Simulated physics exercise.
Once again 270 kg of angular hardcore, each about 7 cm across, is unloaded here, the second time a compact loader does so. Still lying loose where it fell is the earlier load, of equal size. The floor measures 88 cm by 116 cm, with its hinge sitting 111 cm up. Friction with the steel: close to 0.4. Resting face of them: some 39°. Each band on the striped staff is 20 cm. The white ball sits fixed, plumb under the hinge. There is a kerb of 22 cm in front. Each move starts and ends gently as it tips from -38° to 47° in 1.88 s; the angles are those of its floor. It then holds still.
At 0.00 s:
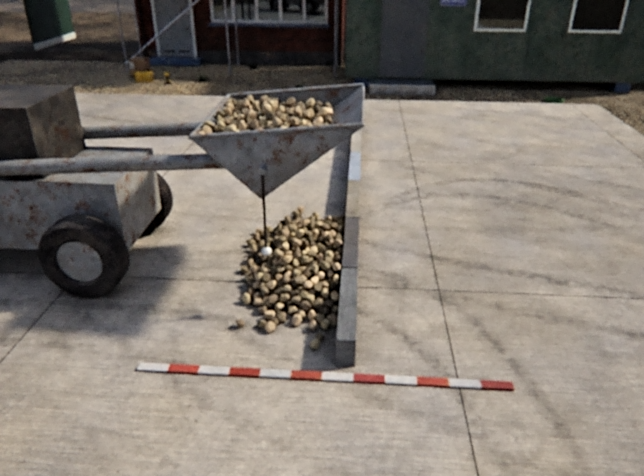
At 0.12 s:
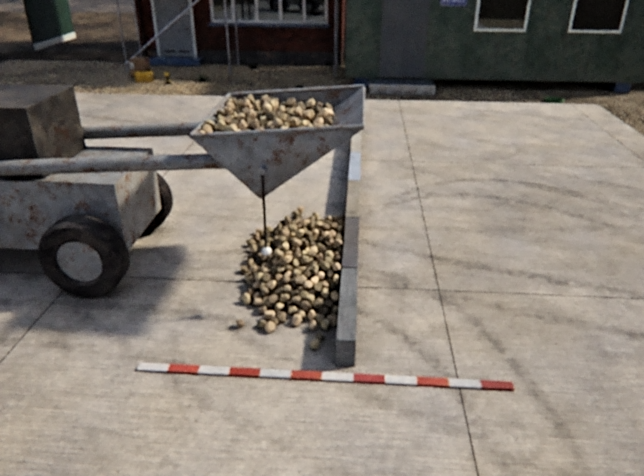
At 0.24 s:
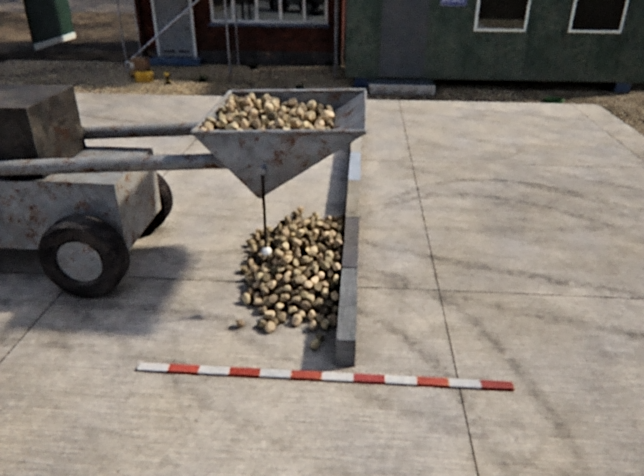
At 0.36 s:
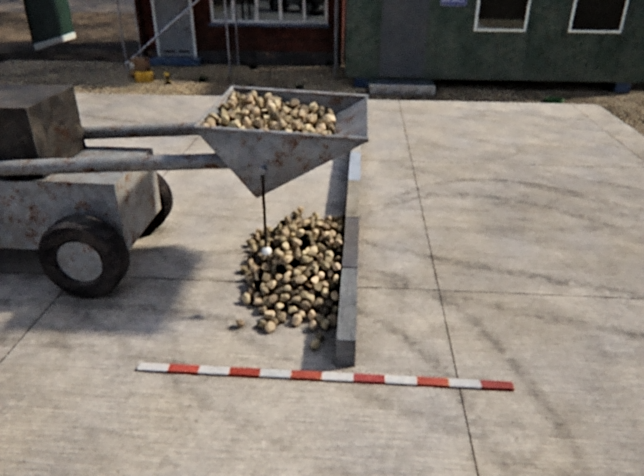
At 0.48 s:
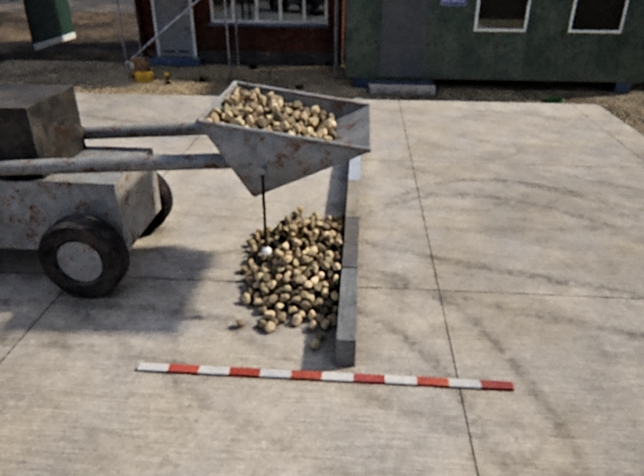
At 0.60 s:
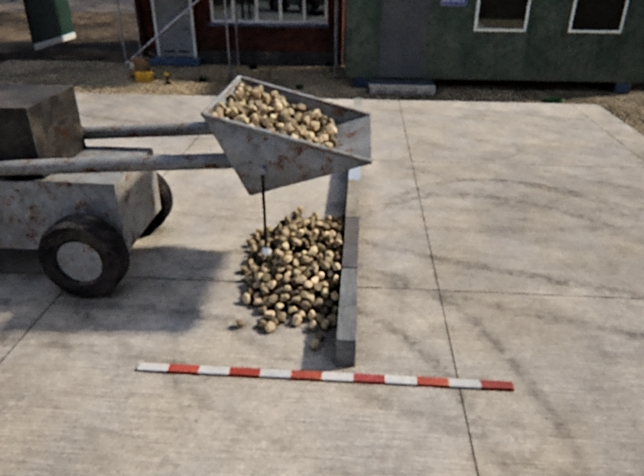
A grey, rust-marked loader with dark wheels stands at left on a pale concrete yard, seen from above and to one side by a still camera, with brick and dark green buildings behind. Its raised bucket holds tan stones above a loose heap beside a low grey kerb, behind a red-and-white staff. The bucket slowly rotates, its right-hand lip lowering, while the stones inside shift slightly.
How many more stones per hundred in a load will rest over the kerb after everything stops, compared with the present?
I would say 59 per hundred.
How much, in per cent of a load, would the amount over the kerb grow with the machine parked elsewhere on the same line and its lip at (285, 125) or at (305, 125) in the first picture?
Around 0 and 5 percent respectively.
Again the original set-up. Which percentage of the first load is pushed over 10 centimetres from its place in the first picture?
Close to 0 in a hundred of them.
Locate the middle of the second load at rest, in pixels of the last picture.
They come to rest centred about (372, 260).
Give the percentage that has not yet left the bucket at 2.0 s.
Roughly 15 per cent of its load.
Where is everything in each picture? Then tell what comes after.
The first frame shows lip at (363, 125), floor tilted -38°, highest stones at (278, 107). The earlier load is highest near (295, 243), 24 cm above ground level, 100 % on this side of the kerb.
In the second frame, the bucket is at -37°, its lip at (364, 127); the top of the load is at (270, 105); the stones move at 0.1 m/s on average.
The third frame shows lip at (366, 132), floor tilted -34°, highest stones at (250, 102); the stones move at 0.1 m/s on average.
The fourth frame shows lip at (368, 140), floor tilted -30°, highest stones at (247, 100); the stones move at 0.1 m/s on average.
The fifth frame shows lip at (371, 150), floor tilted -24°, highest stones at (247, 95); the stones move at 0.2 m/s on average.
In the sixth frame, the bucket is at -18°, its lip at (372, 162); the top of the load is at (248, 91); the stones move at 0.2 m/s on average.
After 1.4 s the floor is at 34°; in per cent of one load, 99 in the bucket, 101 on this side of the kerb; the foremost stones are at (343, 208).
After 2.0 s the floor is at 47°; in per cent of one load, 17 in the bucket, 146 on this side of the kerb, 37 over the kerb; the foremost stones are at (425, 266).
After 2.3 s the floor is at 47°; in per cent of one load, 1 in the bucket, 141 on this side of the kerb, 58 over the kerb; the foremost stones are at (473, 268).
After 4.9 s the floor is at 47°; in per cent of one load, 1 in the bucket, 140 on this side of the kerb, 59 over the kerb; the foremost stones are at (493, 268). Net gain over the kerb, 59.
